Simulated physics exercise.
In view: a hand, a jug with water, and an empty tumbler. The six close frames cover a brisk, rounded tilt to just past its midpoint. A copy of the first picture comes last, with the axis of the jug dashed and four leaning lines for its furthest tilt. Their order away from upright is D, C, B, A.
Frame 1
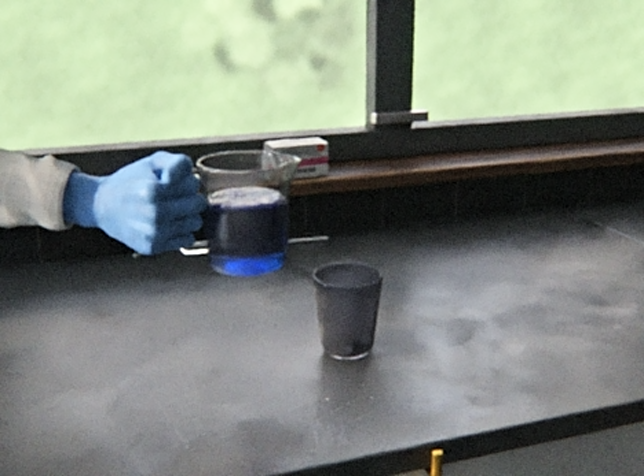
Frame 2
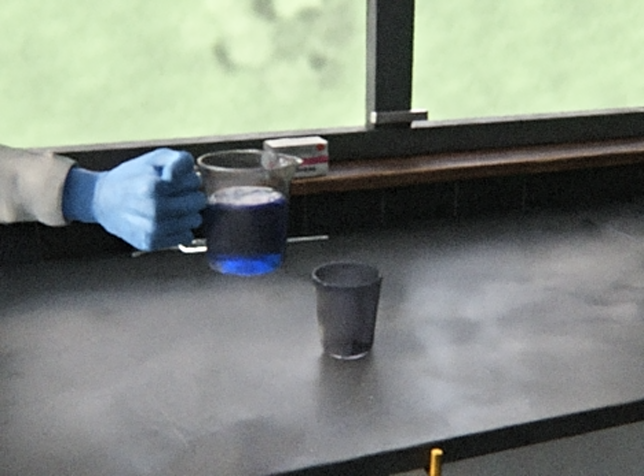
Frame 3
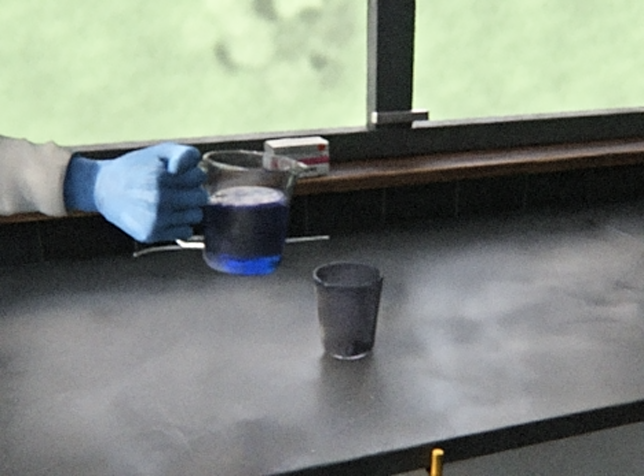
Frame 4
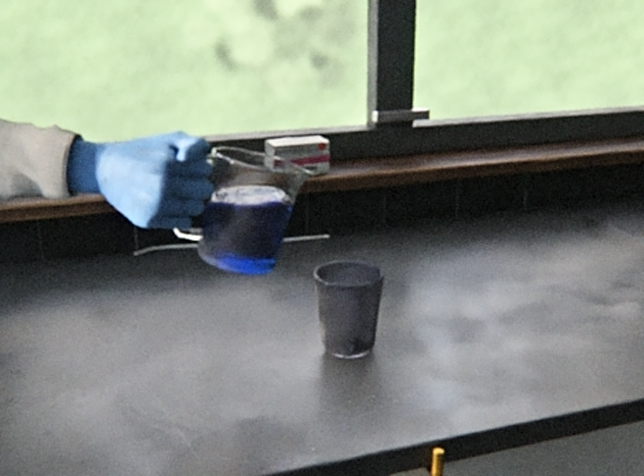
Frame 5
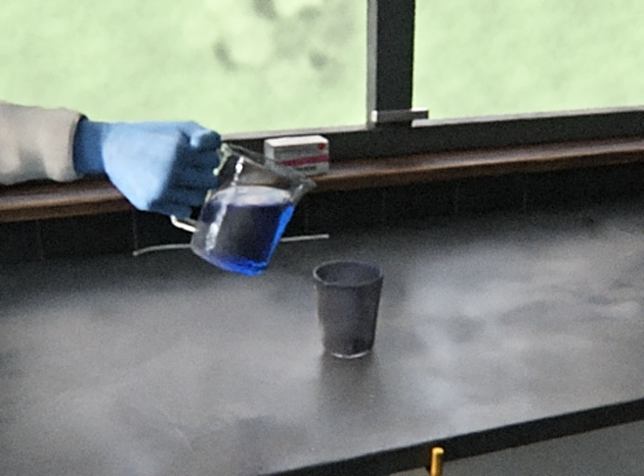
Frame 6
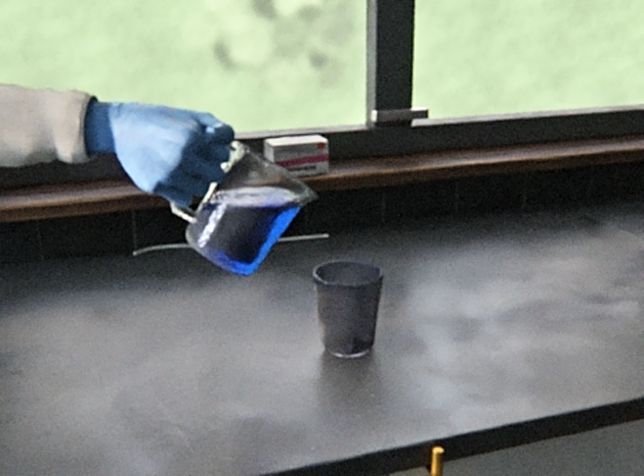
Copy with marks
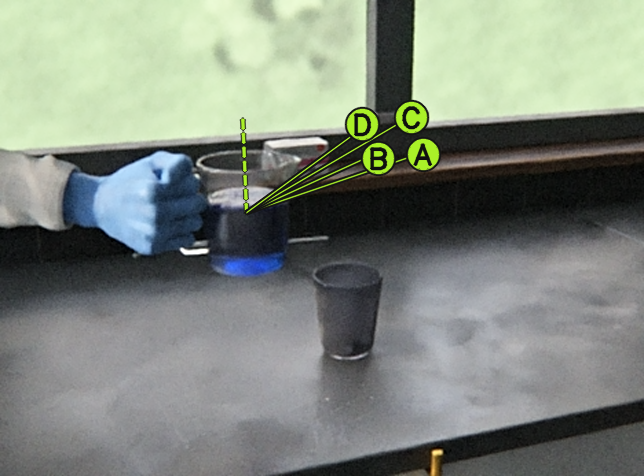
A blue-gloved hand with a pale sleeve, at the left, holds a clear glass jug of deep blue liquid above a dark, smooth countertop, seen from slightly above by a still camera. A dark grey tumbler stands to the right, with a small white and red box on a brown ledge beneath green-lit windows behind. The hand keeps the jug upright at first, then steadily tilts it rightward, the liquid remaining inside.
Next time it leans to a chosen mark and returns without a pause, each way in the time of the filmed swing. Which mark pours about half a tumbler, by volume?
C is best.
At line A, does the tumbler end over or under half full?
Over.
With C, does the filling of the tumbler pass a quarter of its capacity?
Yes.
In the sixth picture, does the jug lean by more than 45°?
No.
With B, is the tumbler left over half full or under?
Over half.
On the marked copy, A at (407, 158); B at (360, 160); C at (396, 124); D at (350, 137).
With A, the tumbler ends with about 82 % of what it can hold; 4 % of the water is spilt.
With B, the tumbler ends with about 69 % of what it can hold.
With C, the tumbler ends with about 51 % of what it can hold.
With D, the tumbler ends with about 34 % of what it can hold.
